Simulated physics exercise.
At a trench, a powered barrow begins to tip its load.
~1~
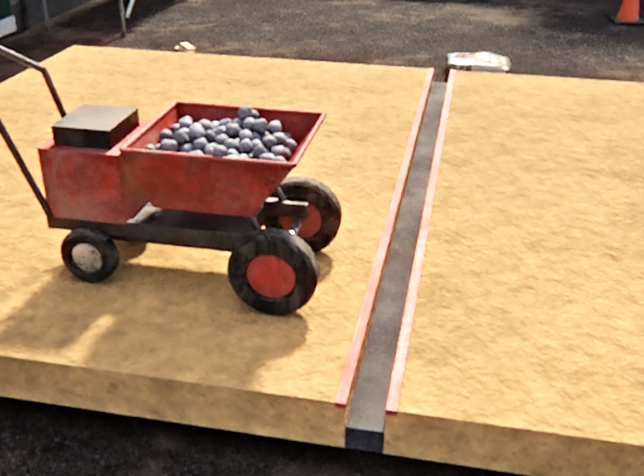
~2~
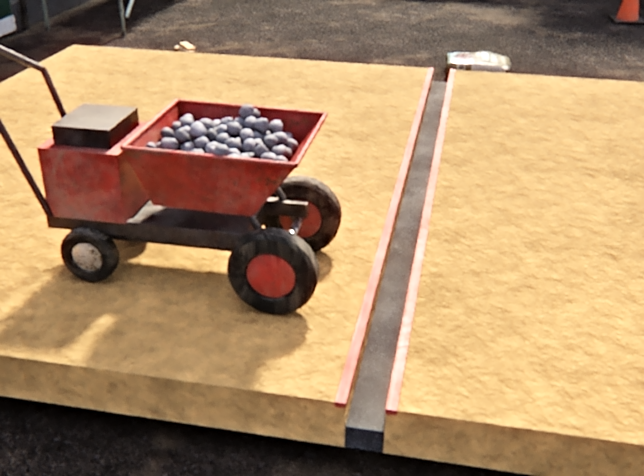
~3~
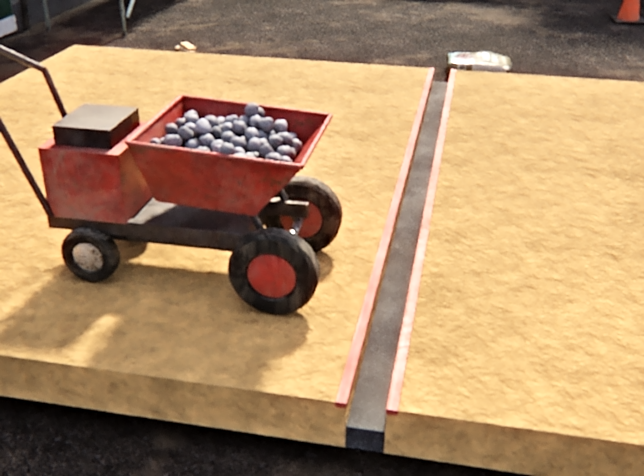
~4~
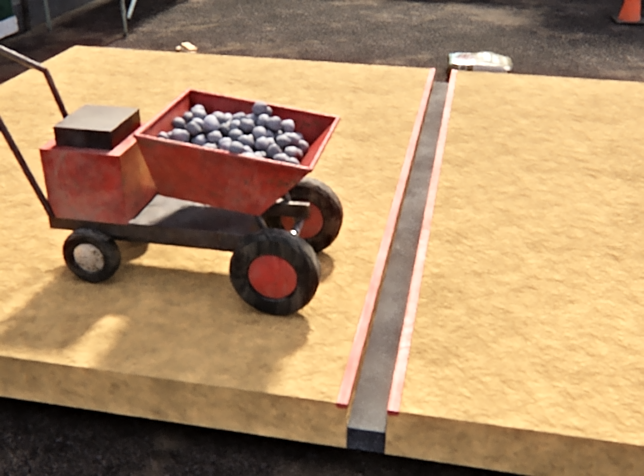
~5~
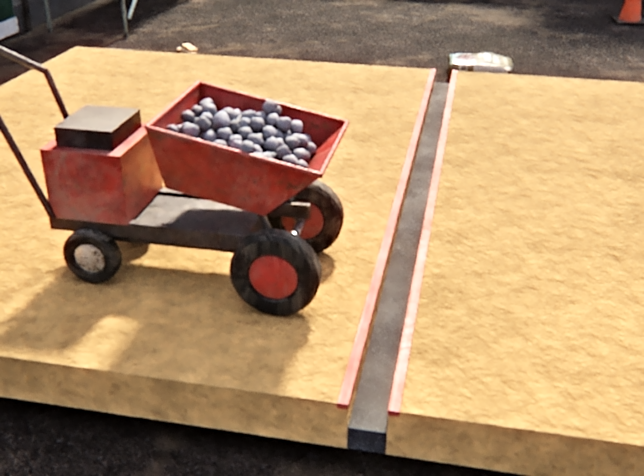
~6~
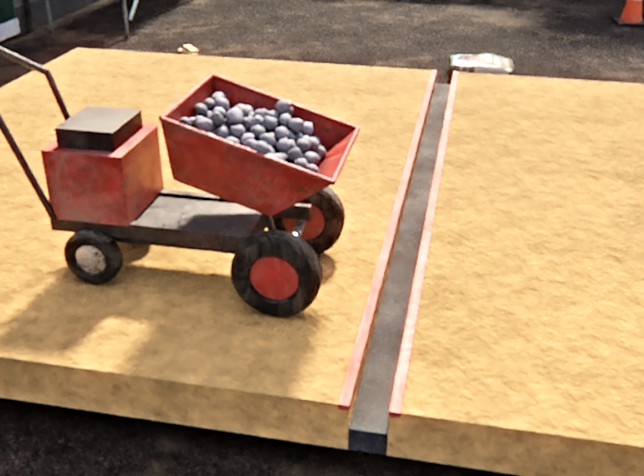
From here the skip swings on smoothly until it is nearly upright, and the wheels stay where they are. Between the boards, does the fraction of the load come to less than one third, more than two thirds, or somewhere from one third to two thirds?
Ends up short of a third.
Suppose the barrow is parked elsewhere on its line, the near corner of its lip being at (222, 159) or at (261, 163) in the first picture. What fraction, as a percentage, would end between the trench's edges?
In order: 40 % and 40 %.
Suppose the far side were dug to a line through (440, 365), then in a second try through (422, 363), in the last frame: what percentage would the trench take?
In turn 60 and 40 in a hundred.
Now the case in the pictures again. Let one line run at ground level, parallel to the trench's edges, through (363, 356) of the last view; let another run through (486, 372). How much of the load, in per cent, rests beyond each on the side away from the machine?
I'd say about 90 and about 20 in a hundred.
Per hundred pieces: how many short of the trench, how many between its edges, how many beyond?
Estimates - short: 0 in a hundred, between: 10 in a hundred, beyond: 80 in a hundred.
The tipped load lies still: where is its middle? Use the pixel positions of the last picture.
Once it all stops, the middle lies near (456, 292).
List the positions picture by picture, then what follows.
The first picture shows lip of the skip near (294, 166), level; top of the load near (223, 142), round cobbles; first edge of the trench near (354, 353); far edge near (401, 359), the trench under half as wide as the skip, and about as deep as wide.
The second picture shows lip of the skip near (295, 166), level; top of the load near (224, 141).
The third picture shows lip of the skip near (301, 167), tipped barely; top of the load near (229, 139).
The fourth picture shows lip of the skip near (310, 171), tipped a little; top of the load near (223, 130).
The fifth picture shows lip of the skip near (320, 175), tipped a little; top of the load near (219, 127).
The sixth picture shows lip of the skip near (333, 183), tipped clearly; top of the load near (231, 123); first edge of the trench near (357, 355); far edge near (404, 361).
Shortly afterwards, skip tipped steeply; the whole lot in the skip.
Next, skip tipped right over; the bulk in the skip; only a few in or heaped over the trench; near a quarter beyond it; a little falling.
Some moments later, skip tipped right over; a little in the skip; only a few in or heaped over the trench; the bulk beyond it.
In the end, skip tipped right over; a little in the skip; a little in or heaped over the trench; the bulk beyond it.
